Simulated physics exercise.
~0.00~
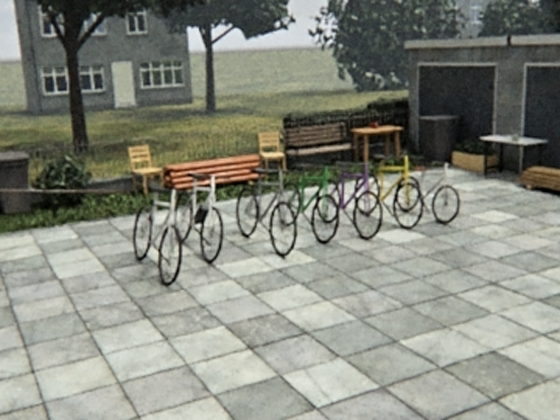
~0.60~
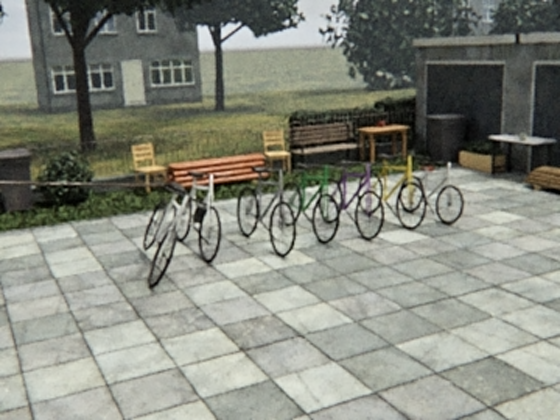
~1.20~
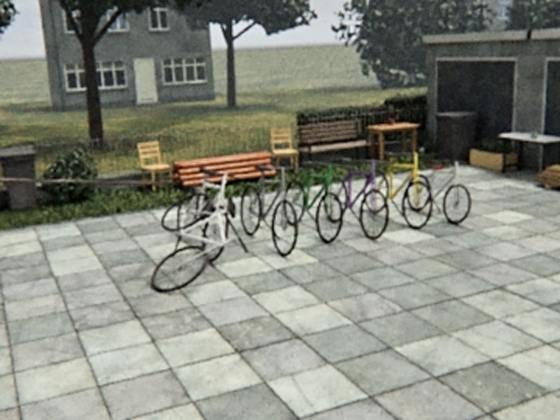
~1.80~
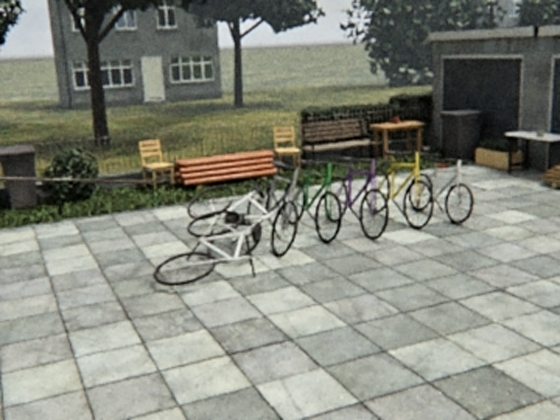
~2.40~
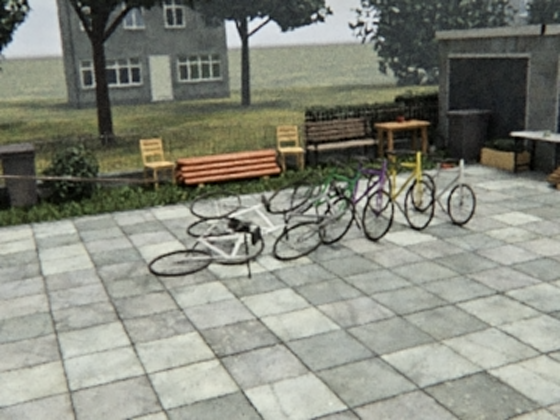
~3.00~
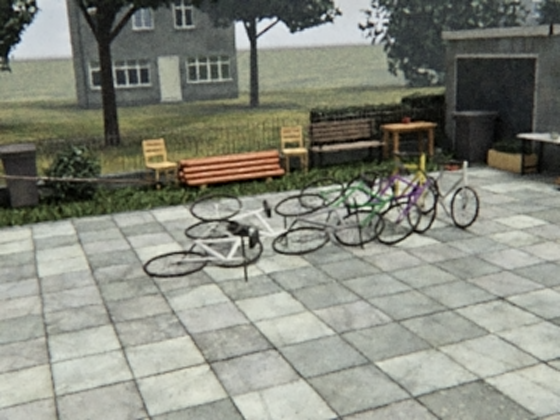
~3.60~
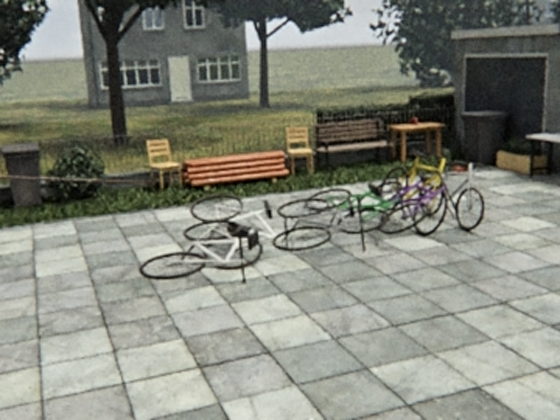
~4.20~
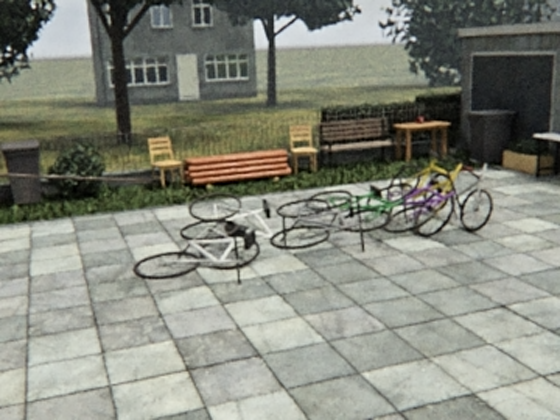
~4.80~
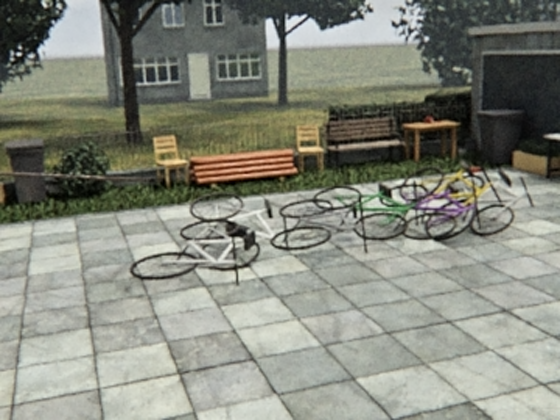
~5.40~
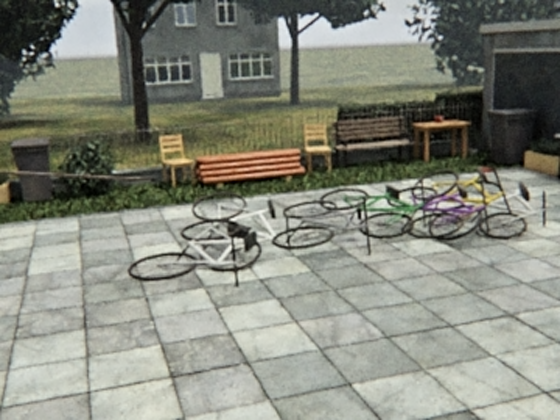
On a paved yard, a row of bicycles topples one after another until all lie flat.
